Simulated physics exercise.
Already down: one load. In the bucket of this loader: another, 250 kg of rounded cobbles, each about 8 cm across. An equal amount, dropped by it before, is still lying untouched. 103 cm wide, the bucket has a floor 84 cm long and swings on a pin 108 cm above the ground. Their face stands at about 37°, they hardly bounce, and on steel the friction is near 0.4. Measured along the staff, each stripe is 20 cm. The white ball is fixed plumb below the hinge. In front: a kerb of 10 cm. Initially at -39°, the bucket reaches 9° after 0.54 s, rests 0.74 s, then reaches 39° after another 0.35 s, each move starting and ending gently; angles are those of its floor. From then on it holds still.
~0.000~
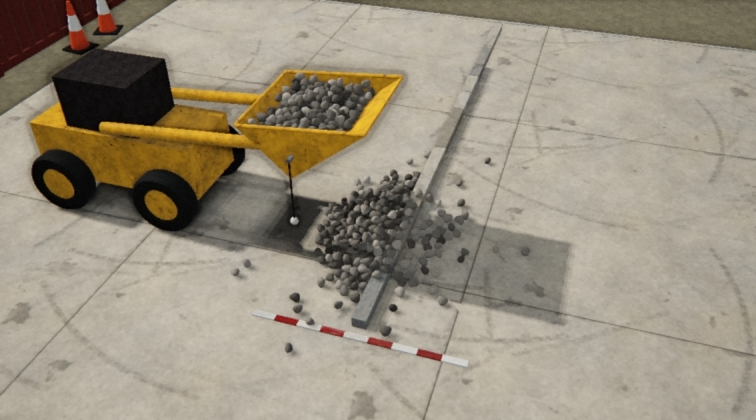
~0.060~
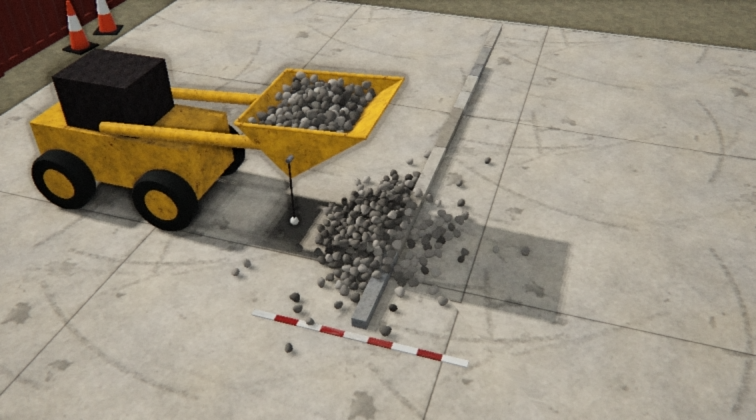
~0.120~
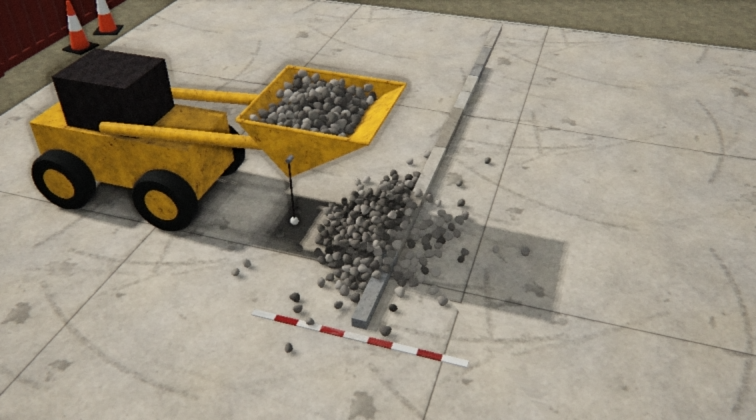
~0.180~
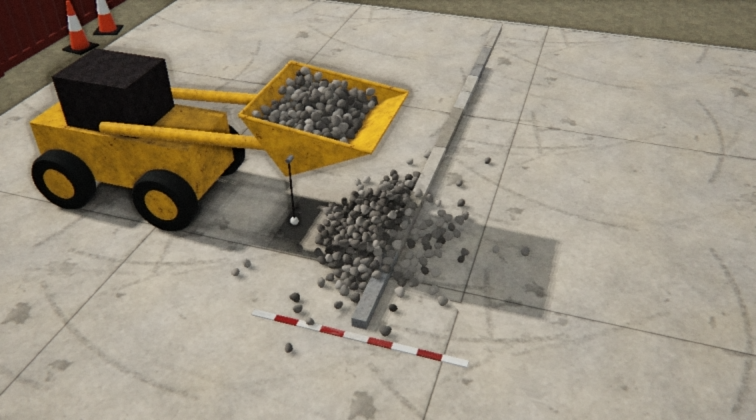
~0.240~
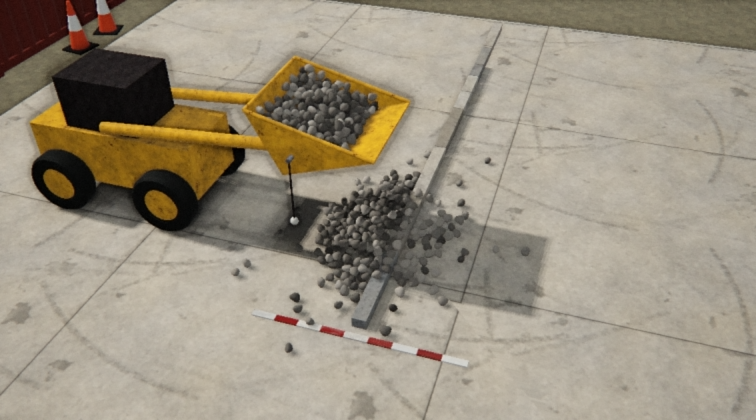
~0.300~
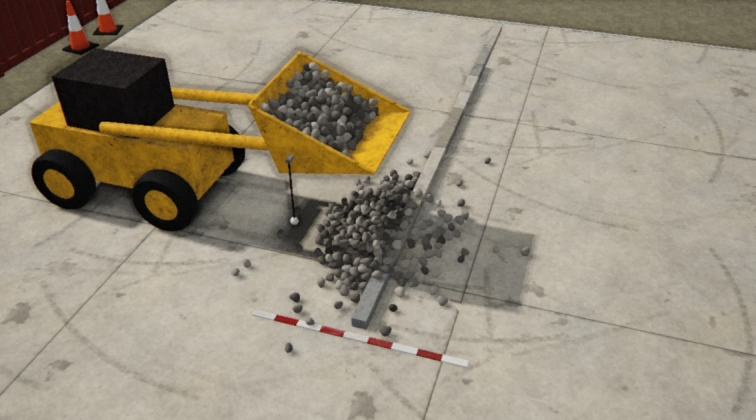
A yellow loader's bucket, heaped with grey stones, is seen from a fixed, raised viewpoint over a pale concrete yard. The loader stands at left with a black block on top and orange cones behind, while a grey pile lies across a kerb at centre, above a red-and-white staff. The bucket tilts gradually forward, its front edge dipping and its stones shifting slightly, while the loader's body and the pile stay still.
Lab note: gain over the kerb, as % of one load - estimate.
Gain: About 66 %.
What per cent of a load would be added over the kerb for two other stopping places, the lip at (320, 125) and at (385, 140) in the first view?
First place: Roughly 5 %; second place: Roughly 90 %.
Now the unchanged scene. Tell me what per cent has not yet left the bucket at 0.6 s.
Close to 100 per cent of the load.
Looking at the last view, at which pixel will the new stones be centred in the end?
Their centre rests close to (417, 231).
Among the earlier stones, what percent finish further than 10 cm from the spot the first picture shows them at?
I'd say roughly 5 per cent of them.
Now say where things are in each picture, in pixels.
The bucket is at -39°, its lip at (365, 135); the top of the load is at (332, 91). The earlier load is highest near (380, 221), 23 cm above ground level, 85 % on this side of the kerb, 15 % over the kerb, in the first picture.
Lip at (366, 138), floor tilted -37°, highest stones at (324, 93); the stones move at 0.2 m/s on average, in the second picture.
The bucket is at -33°, its lip at (369, 144); the top of the load is at (320, 90); the stones move at 0.3 m/s on average, in the third picture.
Lip at (372, 153), floor tilted -27°, highest stones at (304, 81); the stones move at 0.4 m/s on average, in the fourth picture.
The bucket is at -19°, its lip at (374, 163); the top of the load is at (303, 78); the stones move at 0.4 m/s on average, in the fifth picture.
Lip at (375, 173), floor tilted -11°, highest stones at (305, 76); the stones move at 0.4 m/s on average, in the sixth picture.
After 0.4 s the floor is at 1°; in per cent of one load, 100 in the bucket, 85 on this side of the kerb, 15 over the kerb; the foremost stones are at (475, 238).
After 0.6 s the floor is at 9°; in per cent of one load, 100 in the bucket, 85 on this side of the kerb, 15 over the kerb; the foremost stones are at (475, 238).
After 2.1 s the floor is at 39°; in per cent of one load, 20 in the bucket, 136 on this side of the kerb, 44 over the kerb; the foremost stones are at (490, 256).
After 4.6 s the floor is at 39°; in per cent of one load, 0 in the bucket, 119 on this side of the kerb, 81 over the kerb; the foremost stones are at (530, 254). Net gain over the kerb, 66.
